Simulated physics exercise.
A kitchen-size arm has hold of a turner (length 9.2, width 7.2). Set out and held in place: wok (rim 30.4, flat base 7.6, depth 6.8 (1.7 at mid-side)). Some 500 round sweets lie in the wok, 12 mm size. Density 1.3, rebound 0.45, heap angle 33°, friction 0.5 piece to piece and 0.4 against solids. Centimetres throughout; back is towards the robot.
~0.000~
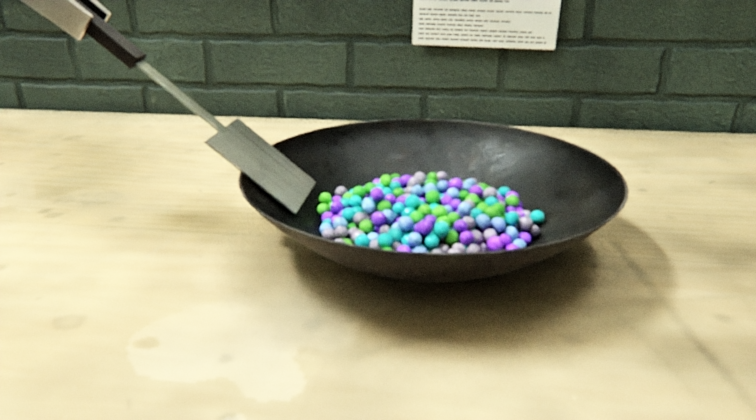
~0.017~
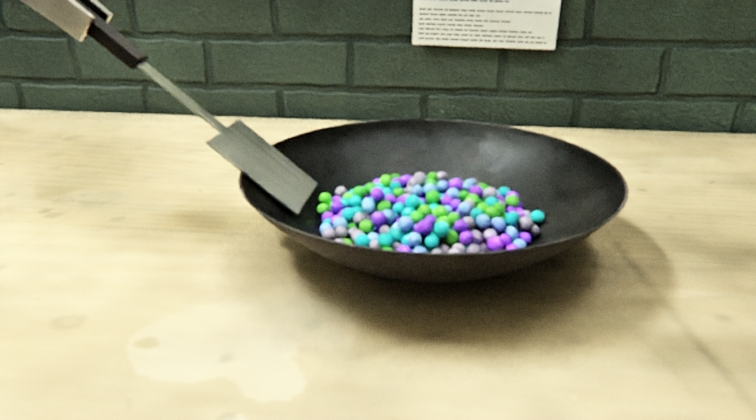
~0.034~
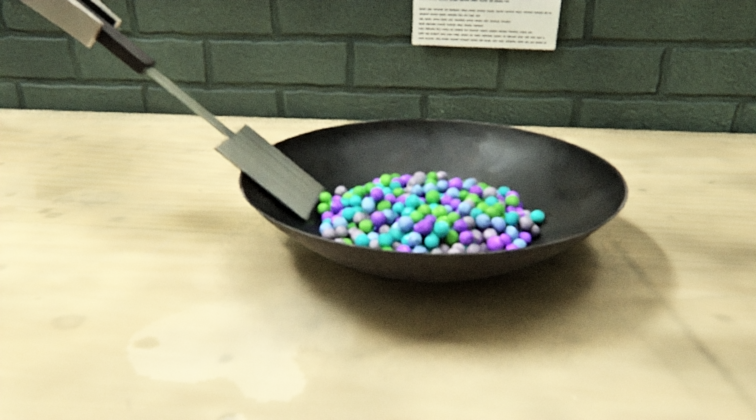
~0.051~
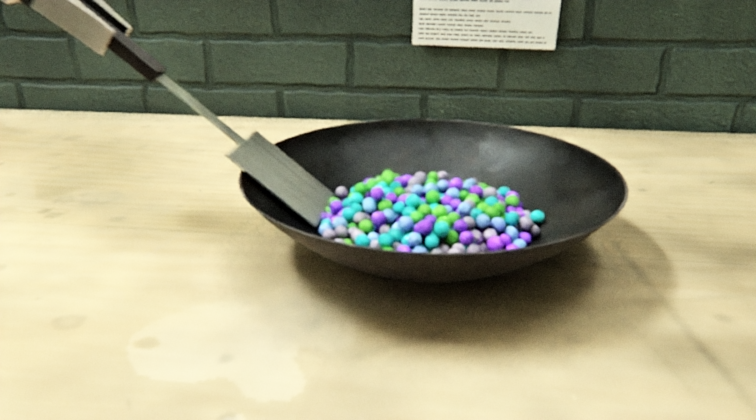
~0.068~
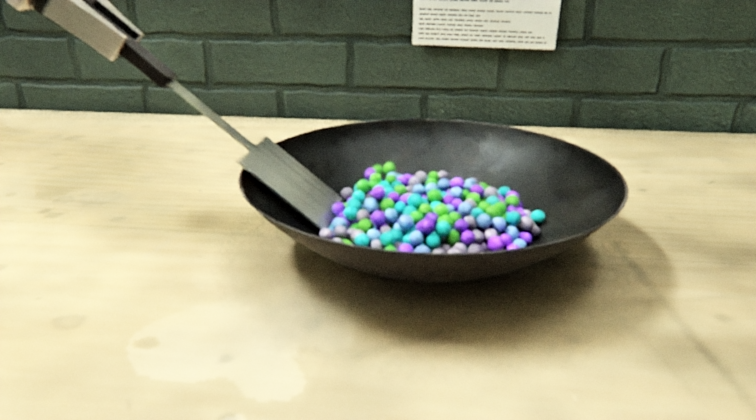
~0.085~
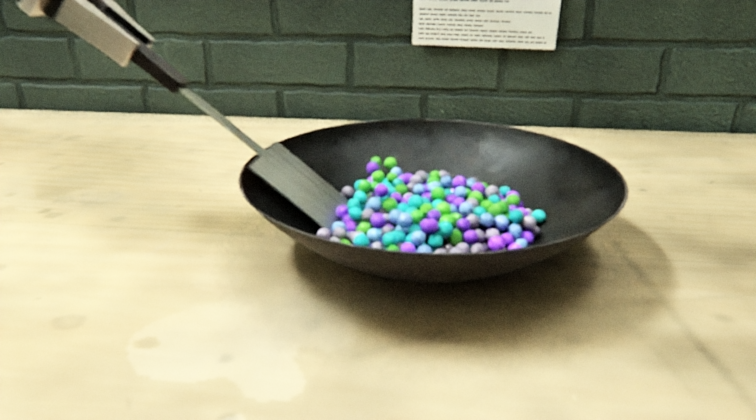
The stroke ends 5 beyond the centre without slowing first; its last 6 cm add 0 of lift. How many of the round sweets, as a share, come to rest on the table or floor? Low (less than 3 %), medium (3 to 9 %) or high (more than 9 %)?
On the table or floor the share is low, less than 3 %.
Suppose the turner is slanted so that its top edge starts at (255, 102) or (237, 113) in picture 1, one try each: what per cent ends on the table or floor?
Some 0 and 0 per cent.
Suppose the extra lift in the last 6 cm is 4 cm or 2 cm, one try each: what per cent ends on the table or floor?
Some 0 and 0 per cent.
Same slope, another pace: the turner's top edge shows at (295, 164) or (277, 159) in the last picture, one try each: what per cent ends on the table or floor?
Some 0 and 0 per cent.
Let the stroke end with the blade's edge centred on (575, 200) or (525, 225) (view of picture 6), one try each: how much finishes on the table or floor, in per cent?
Some 15 and 0 per cent.
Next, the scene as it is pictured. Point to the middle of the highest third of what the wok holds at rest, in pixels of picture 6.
Around (530, 197).
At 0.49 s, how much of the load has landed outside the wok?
About 0 per cent.
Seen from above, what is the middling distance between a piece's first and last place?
Roughly 4 cm.
After 0.17 s, sloping 40°, highest piece 5 above the table; 495 in the wok.
After 0.25 s, sloping 40°, highest piece 6 above the table; 495 in the wok.
After 0.49 s, sloping 40°, highest piece 7 above the table; 495 in the wok.
After 1.54 s, sloping 40°, highest piece 7 above the table; 495 in the wok.
At rest, 495 in the wok. That is 0 % on the table or floor.
